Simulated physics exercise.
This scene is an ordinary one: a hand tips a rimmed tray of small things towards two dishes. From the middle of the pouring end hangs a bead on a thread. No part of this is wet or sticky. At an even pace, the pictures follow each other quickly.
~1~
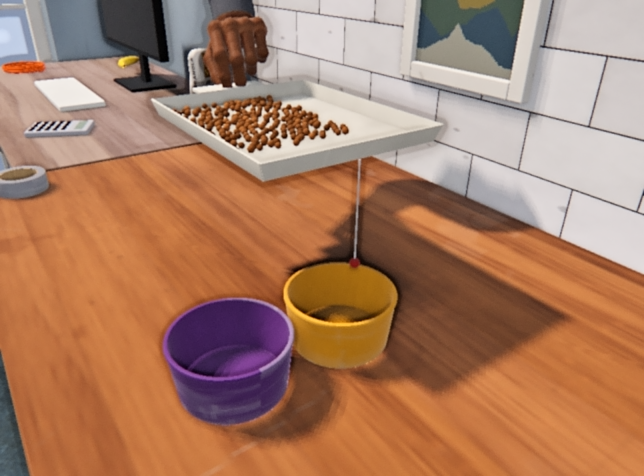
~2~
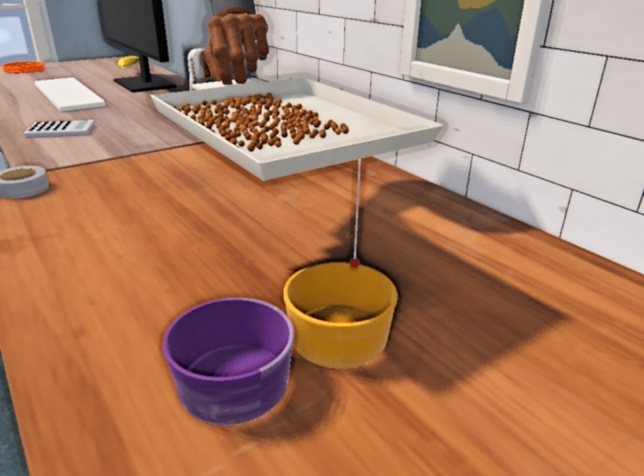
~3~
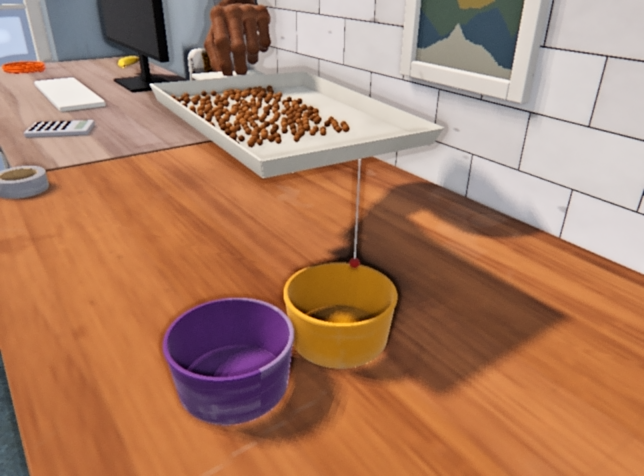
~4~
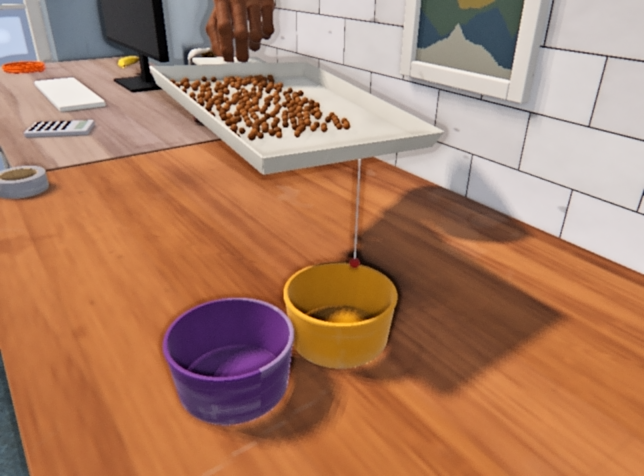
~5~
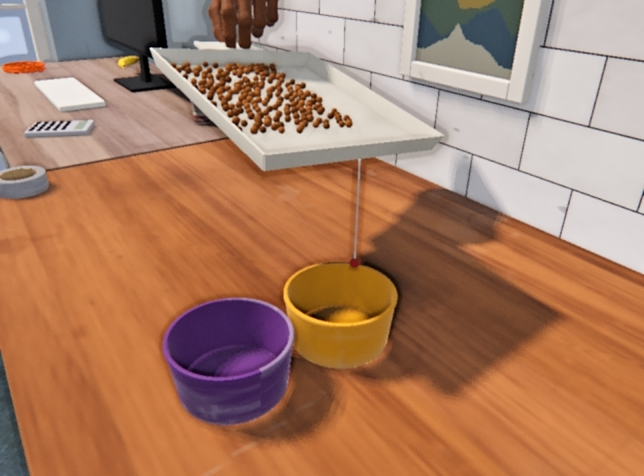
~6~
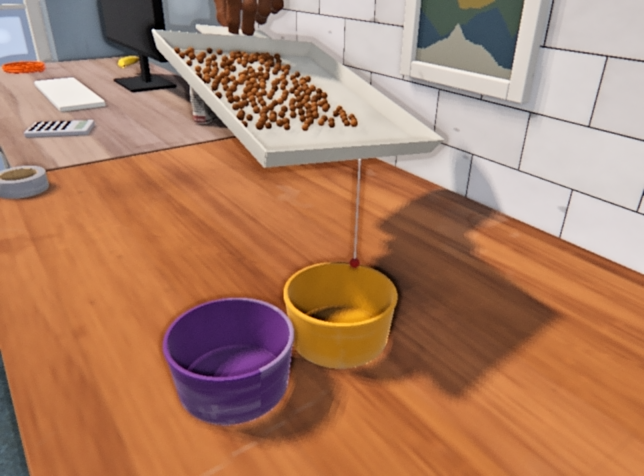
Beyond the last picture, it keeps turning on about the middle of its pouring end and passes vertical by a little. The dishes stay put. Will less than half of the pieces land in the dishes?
Yes, only a minority lands there.
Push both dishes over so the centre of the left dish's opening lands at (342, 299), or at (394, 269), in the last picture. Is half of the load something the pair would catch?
With the first shift the pair saves beyond half; with the second, beyond half.
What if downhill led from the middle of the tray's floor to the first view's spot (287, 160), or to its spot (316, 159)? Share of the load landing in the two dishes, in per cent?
For the first aim it is 70 in a hundred, for the second 80 in a hundred.
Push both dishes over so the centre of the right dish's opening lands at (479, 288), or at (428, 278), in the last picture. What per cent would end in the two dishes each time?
Around 20 and then 60 per cent.
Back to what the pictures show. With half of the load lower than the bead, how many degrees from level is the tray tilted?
Tilt: Around 85 degrees.
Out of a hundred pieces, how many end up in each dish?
At the end, 0 percent of the load sits in the left dish and 0 percent in the right dish.
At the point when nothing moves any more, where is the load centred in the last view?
I'd say the middle ends up at about (455, 305).
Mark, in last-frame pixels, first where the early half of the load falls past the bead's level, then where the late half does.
Near (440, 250) to start, and near (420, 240) afterwards.
Just after the last frame, tray tipped steeply; roughly two thirds on the tray; roughly a quarter outside both; about a tenth in the air.
A moment on, tray tipped past a quarter turn; just a few on the tray; just a few in the right dish; almost all outside both; about a tenth in the air.
Further on, tray tipped past a quarter turn; just a few in the right dish; almost all outside both.
When it is over, tray tipped past a quarter turn; not one in the left dish; just a few in the right dish; almost all outside both.
